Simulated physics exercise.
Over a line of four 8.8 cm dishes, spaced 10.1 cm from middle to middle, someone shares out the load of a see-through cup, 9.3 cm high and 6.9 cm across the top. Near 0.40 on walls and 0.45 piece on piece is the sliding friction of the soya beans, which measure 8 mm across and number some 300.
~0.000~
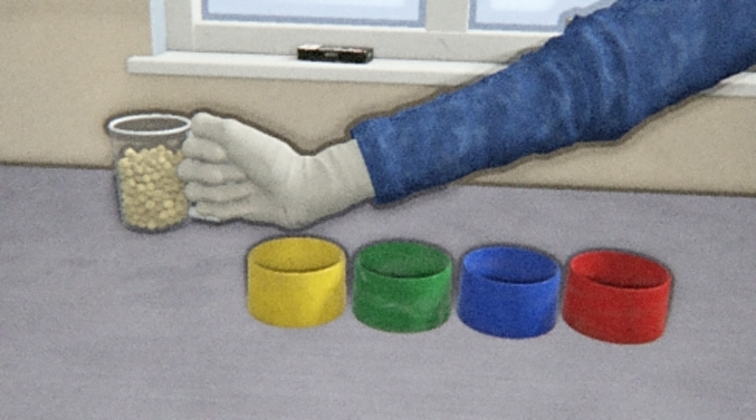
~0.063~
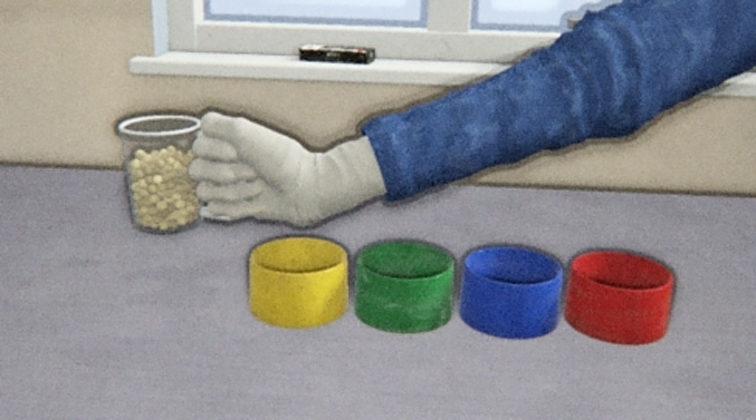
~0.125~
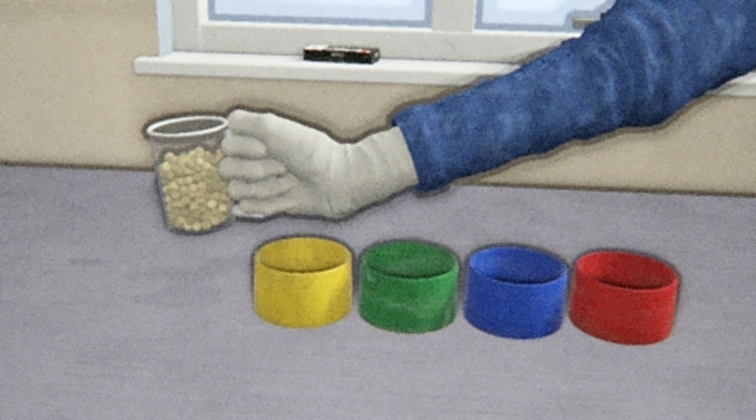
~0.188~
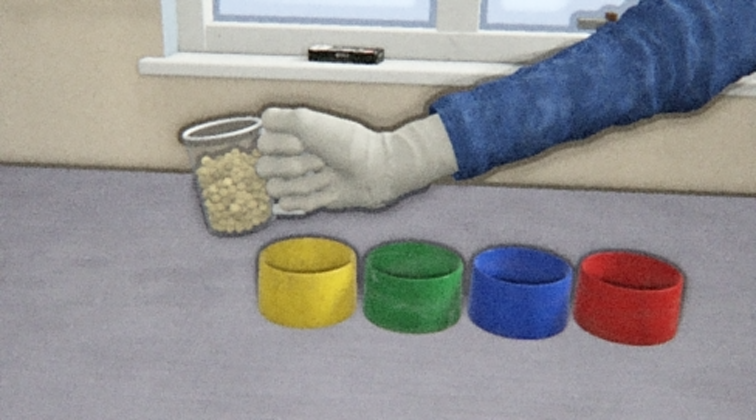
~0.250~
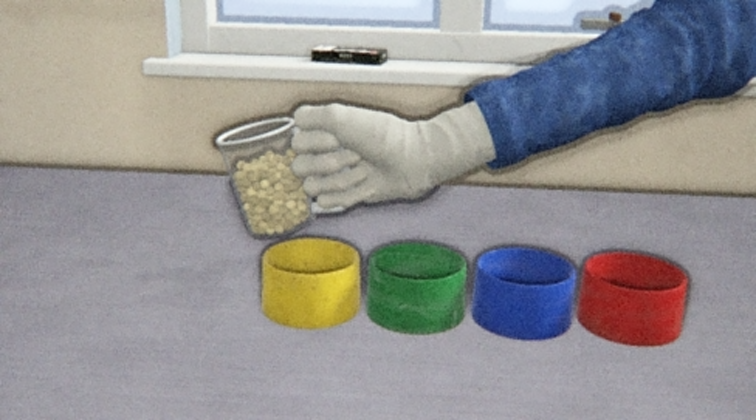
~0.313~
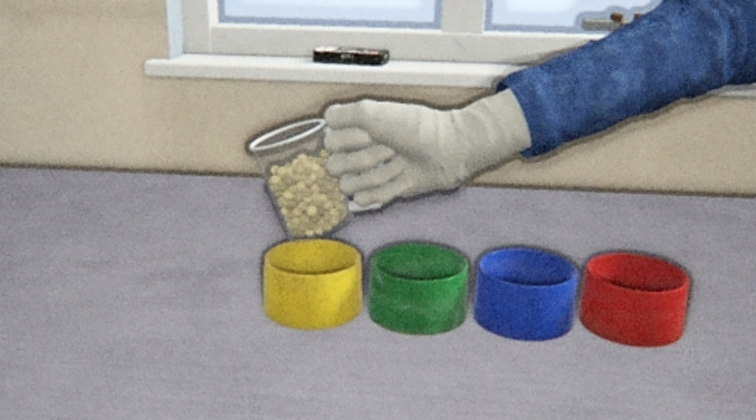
The clip shows a gloved hand in a blue sleeve holding a clear cup of pale pieces, moving it rightward behind four dishes colored yellow, green, blue and red, while gradually tilting it counterclockwise toward the left.
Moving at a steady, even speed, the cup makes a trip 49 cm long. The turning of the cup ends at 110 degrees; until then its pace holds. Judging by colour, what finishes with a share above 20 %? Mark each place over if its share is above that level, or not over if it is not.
Red dish: Over, blue dish: Not over, green dish: Not over, yellow dish: Not over, counter: Not over.
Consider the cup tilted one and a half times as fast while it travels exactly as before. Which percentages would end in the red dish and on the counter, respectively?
In that case you'd see red at 100 and the counter at 0.
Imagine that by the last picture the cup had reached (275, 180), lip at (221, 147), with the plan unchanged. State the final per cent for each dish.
Dish by dish: Red 100 percent, blue 0 percent, green 0 percent, yellow 0 percent.
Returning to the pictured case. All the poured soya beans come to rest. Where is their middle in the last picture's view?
Resting centre estimate: Around (626, 300).
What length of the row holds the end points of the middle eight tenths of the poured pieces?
5 cm.
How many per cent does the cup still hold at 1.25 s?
Somewhere close to 100 percent.
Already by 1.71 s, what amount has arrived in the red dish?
Roughly 60 %.
After 0.88 s, tilt 63 degrees; cup holds 100 %.
After 1.25 s, tilt 91 degrees; cup holds 100 %.
After 1.71 s, tilt 110 degrees; cup holds 40 %, red 60 %.
By 2.6 s all is still; red 100 %, blue 0 %, green 0 %, yellow 0 %, counter 0 %.
